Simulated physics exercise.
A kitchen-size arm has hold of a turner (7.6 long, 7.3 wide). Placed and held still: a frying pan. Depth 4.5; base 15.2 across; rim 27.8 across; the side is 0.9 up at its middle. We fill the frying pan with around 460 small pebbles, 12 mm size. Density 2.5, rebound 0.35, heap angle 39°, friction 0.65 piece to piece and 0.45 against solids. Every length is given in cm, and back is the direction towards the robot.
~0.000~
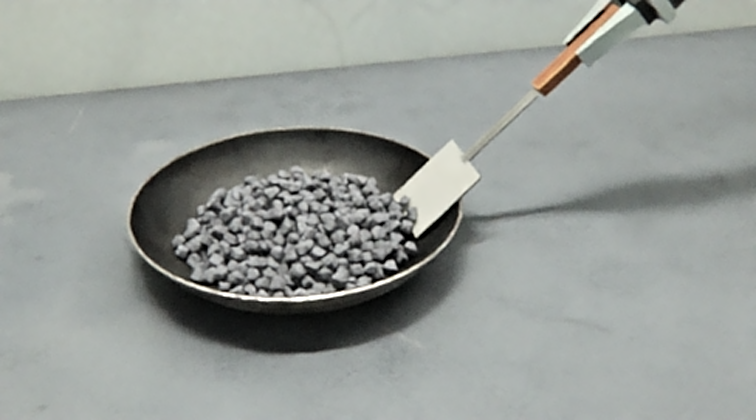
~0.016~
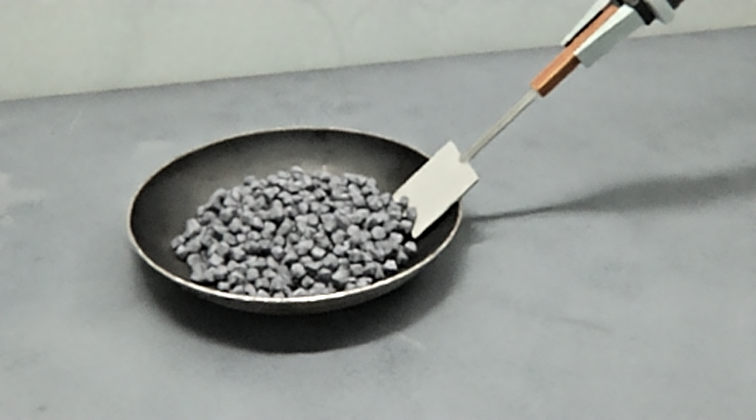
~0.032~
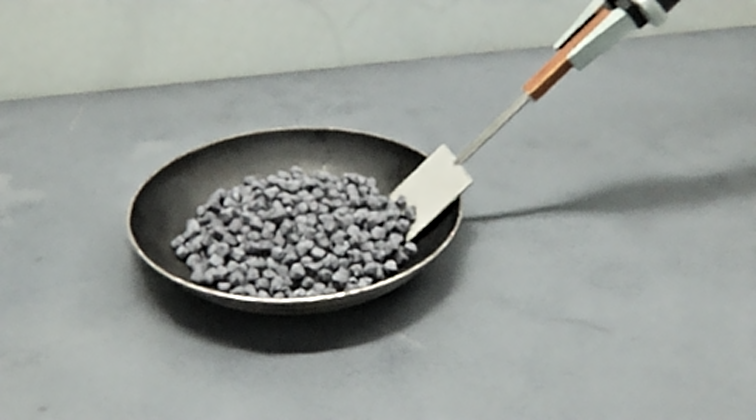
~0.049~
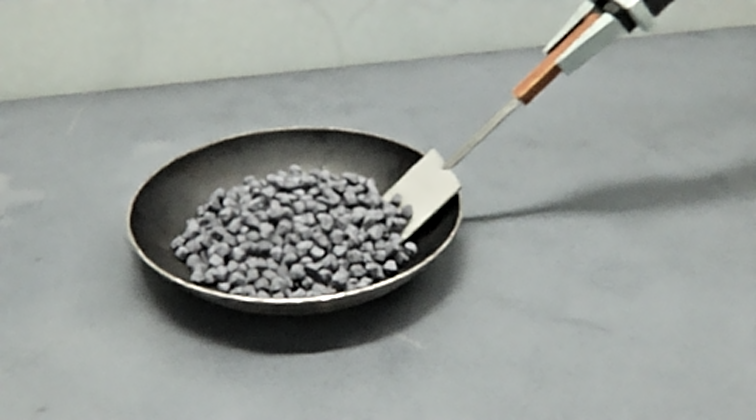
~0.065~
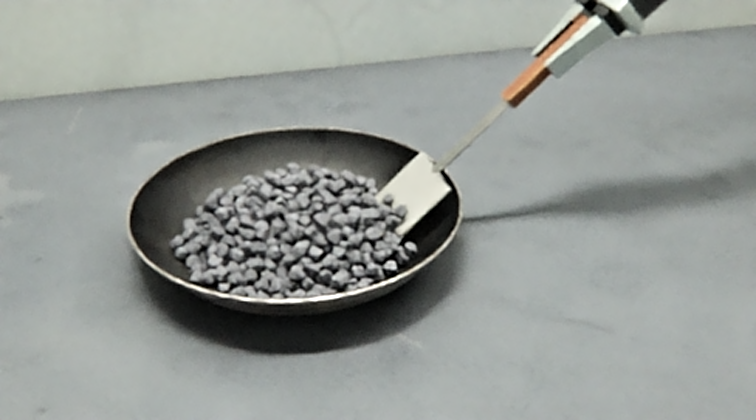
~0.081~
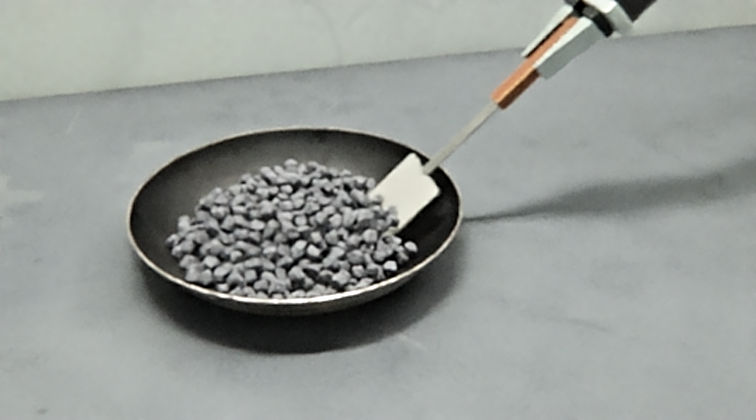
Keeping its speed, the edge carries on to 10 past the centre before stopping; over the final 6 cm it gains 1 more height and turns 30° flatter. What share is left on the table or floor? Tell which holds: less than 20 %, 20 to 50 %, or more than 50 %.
What holds is less than 20 %.
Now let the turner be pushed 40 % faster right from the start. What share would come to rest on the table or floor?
I'd say close to 20 per cent.
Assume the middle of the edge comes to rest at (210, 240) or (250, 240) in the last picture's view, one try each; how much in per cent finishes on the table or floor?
5 % and 0 %.
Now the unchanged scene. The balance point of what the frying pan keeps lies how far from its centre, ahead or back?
It sits near 4.5 centimetres ahead of centre.
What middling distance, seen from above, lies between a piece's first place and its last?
It comes to some 6 cm.
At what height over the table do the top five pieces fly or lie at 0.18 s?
Estimated height above table: Approx. 5 cm.
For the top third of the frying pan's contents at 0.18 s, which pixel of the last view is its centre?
I'd point to about (231, 229).
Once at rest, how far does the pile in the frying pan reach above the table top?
Close to 7.0 centimetres high.
By 0.18 s, sloping 43°, highest piece 5 above the table; 456 in the frying pan.
By 0.27 s, sloping 34°, highest piece 7 above the table; 452 in the frying pan, 4 on the blade or in flight.
By 0.52 s, sloping 13°, highest piece 7 above the table; 397 in the frying pan, 59 on the table or floor.
By 1.57 s, sloping 13°, highest piece 7 above the table; 397 in the frying pan, 59 on the table or floor.
Final count, 397 in the frying pan, 59 on the table or floor. That is 13 % on the table or floor.
